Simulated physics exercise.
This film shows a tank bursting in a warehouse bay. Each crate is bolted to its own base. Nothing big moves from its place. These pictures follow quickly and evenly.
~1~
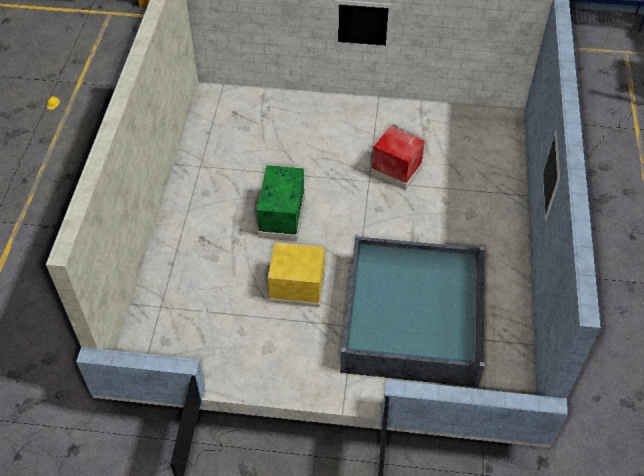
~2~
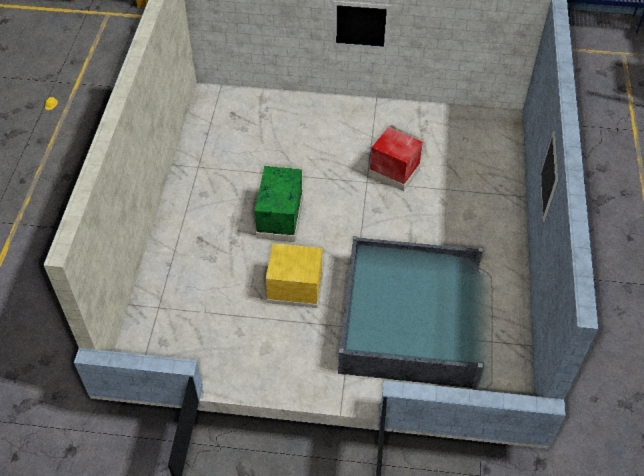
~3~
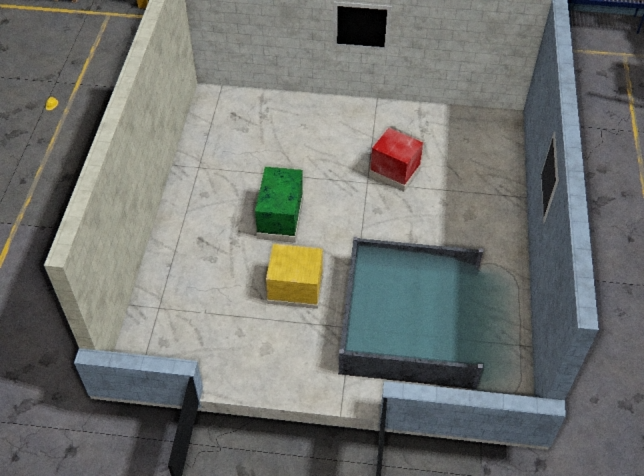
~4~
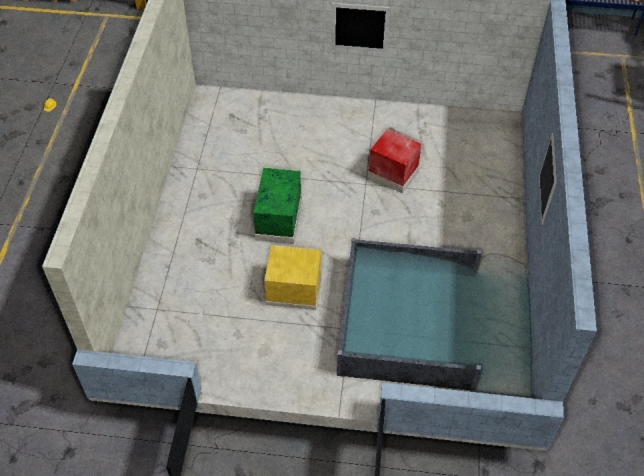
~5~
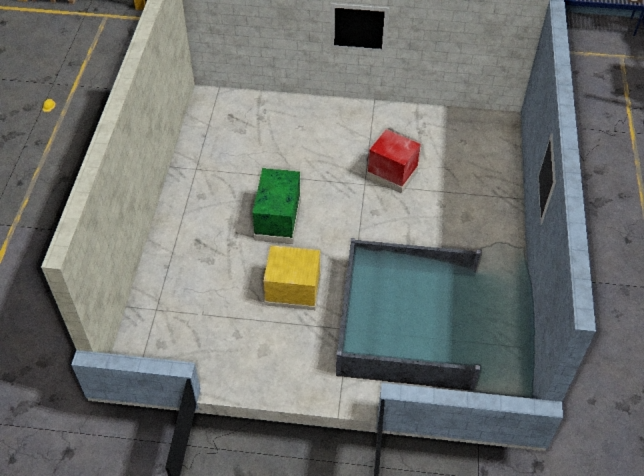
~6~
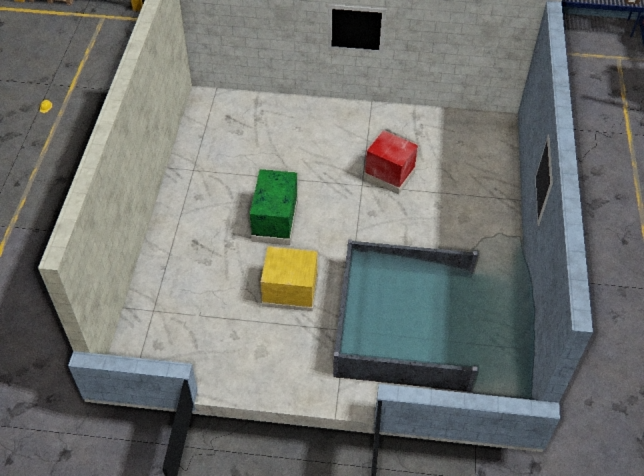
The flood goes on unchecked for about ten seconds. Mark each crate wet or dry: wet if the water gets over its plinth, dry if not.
Red crate dry, green crate dry, yellow crate dry.
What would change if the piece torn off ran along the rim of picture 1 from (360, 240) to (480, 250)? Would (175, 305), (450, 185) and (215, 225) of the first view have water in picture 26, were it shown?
First: Spared by the leak. Second: Reached by the flood. Third: Spared by the leak.
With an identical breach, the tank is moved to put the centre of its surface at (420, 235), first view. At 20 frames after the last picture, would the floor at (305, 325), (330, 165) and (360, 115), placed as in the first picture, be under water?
As listed: Covered, dry, awash.
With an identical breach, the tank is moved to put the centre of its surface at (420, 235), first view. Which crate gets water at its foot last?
I'd go with the crate marked green.
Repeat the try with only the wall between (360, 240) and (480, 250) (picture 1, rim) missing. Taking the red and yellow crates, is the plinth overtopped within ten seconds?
In that case the red one is flooded and the yellow one is never flooded.
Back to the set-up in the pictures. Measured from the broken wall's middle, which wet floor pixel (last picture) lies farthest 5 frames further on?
About (514, 181).
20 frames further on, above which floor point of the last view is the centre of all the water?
Around pixel (430, 288) of the last picture.
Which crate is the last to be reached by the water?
My guess: The one in green.
A moment on, water covers 10 % of the floor; the red crate not reached, the green crate not reached, the yellow crate not reached.
Next, water covers 25 % of the floor; the red crate water round its plinth, the green crate not reached, the yellow crate not reached.
Then, water covers 45 % of the floor; the red crate water round its plinth, the green crate not reached, the yellow crate not reached.
Later, water covers 65 % of the floor; the red crate water round its plinth, the green crate water round its plinth, the yellow crate water round its plinth.
In the end, water covers 85 % of the floor; the red crate stayed above the water, the green crate stayed above the water, the yellow crate stayed above the water.
